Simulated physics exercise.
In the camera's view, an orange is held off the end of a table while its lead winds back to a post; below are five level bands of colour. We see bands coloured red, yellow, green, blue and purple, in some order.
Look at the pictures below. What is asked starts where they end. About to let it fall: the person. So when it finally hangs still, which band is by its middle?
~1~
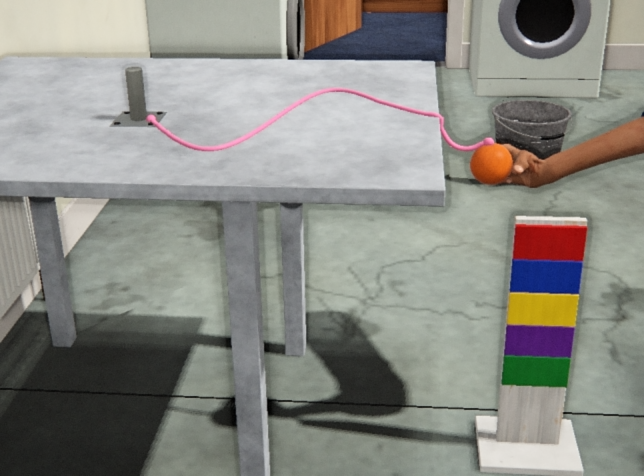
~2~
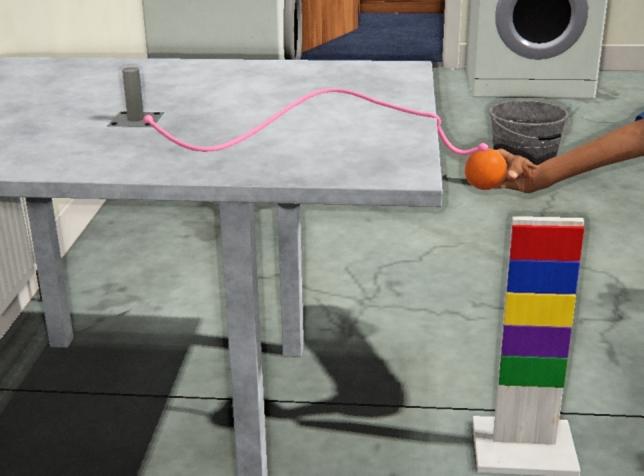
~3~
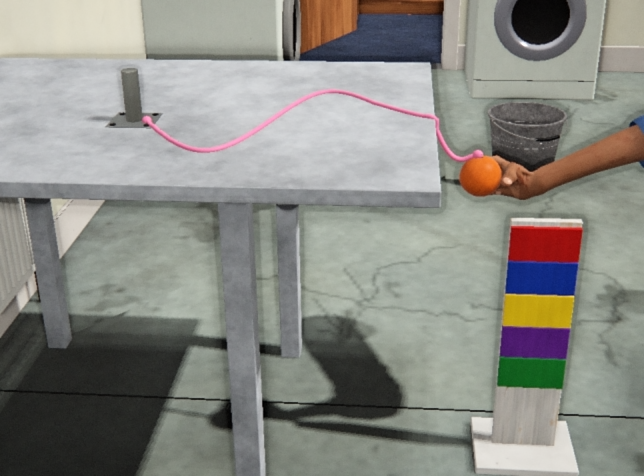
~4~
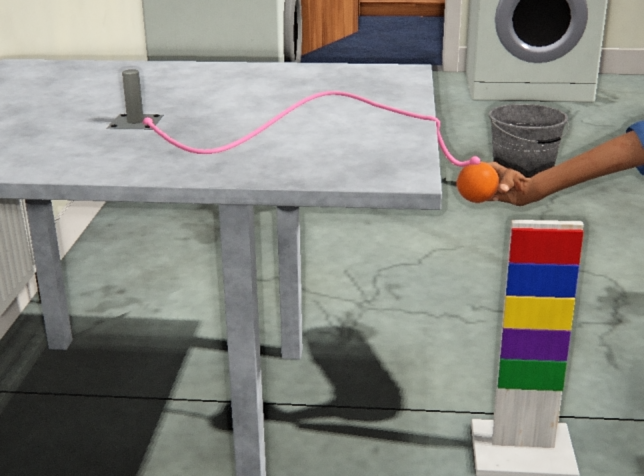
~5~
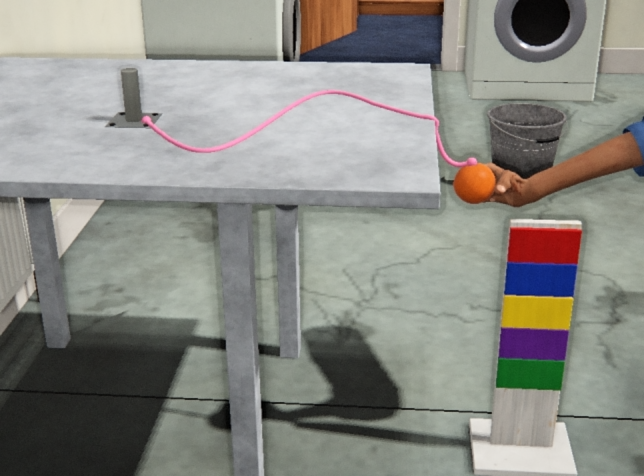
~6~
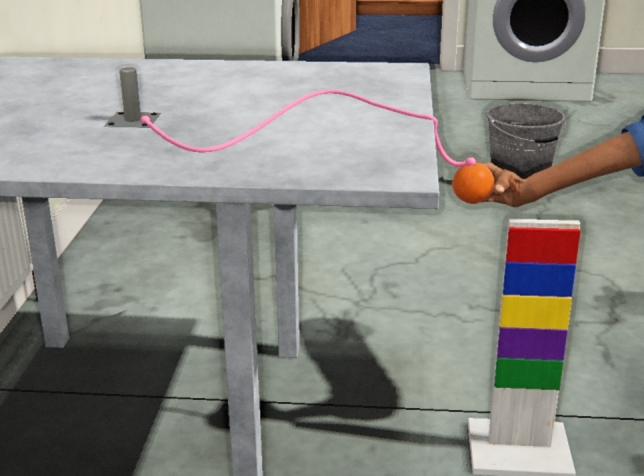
At green.
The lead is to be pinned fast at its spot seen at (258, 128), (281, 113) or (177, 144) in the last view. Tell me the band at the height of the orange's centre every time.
Each in turn comes out as yellow, blue, purple.
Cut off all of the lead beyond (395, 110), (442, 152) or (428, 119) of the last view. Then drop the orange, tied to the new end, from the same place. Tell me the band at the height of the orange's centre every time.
Going cut by cut, you'd get blue, then purple, then yellow.
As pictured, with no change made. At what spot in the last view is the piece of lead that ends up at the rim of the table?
Around (297, 102).
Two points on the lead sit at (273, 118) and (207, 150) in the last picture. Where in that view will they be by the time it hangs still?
At (376, 127) for the first, at (265, 123) for the second.
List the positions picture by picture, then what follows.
Orange (492, 164); red (550, 244); blue (546, 278); yellow (543, 311); purple (539, 342); green (536, 373), in the first frame.
Orange (486, 169); lead through (164, 133) (233, 143) (284, 111) (338, 91) (404, 110), in the second frame.
Orange (481, 176), in the third frame.
Orange (478, 182); lead through (164, 136) (232, 146) (283, 114) (338, 94) (403, 113), in the fourth frame.
Orange (475, 183), in the fifth frame.
Orange (473, 183); lead through (161, 134) (230, 144) (281, 112) (336, 92) (401, 112), in the sixth frame.
Soon after, orange near (448, 367); level with green.
After that, orange near (398, 382); level with green.
And then, orange near (435, 380); level with green.
In the end, orange near (417, 384); level with green. Its centre hangs level with the green band.
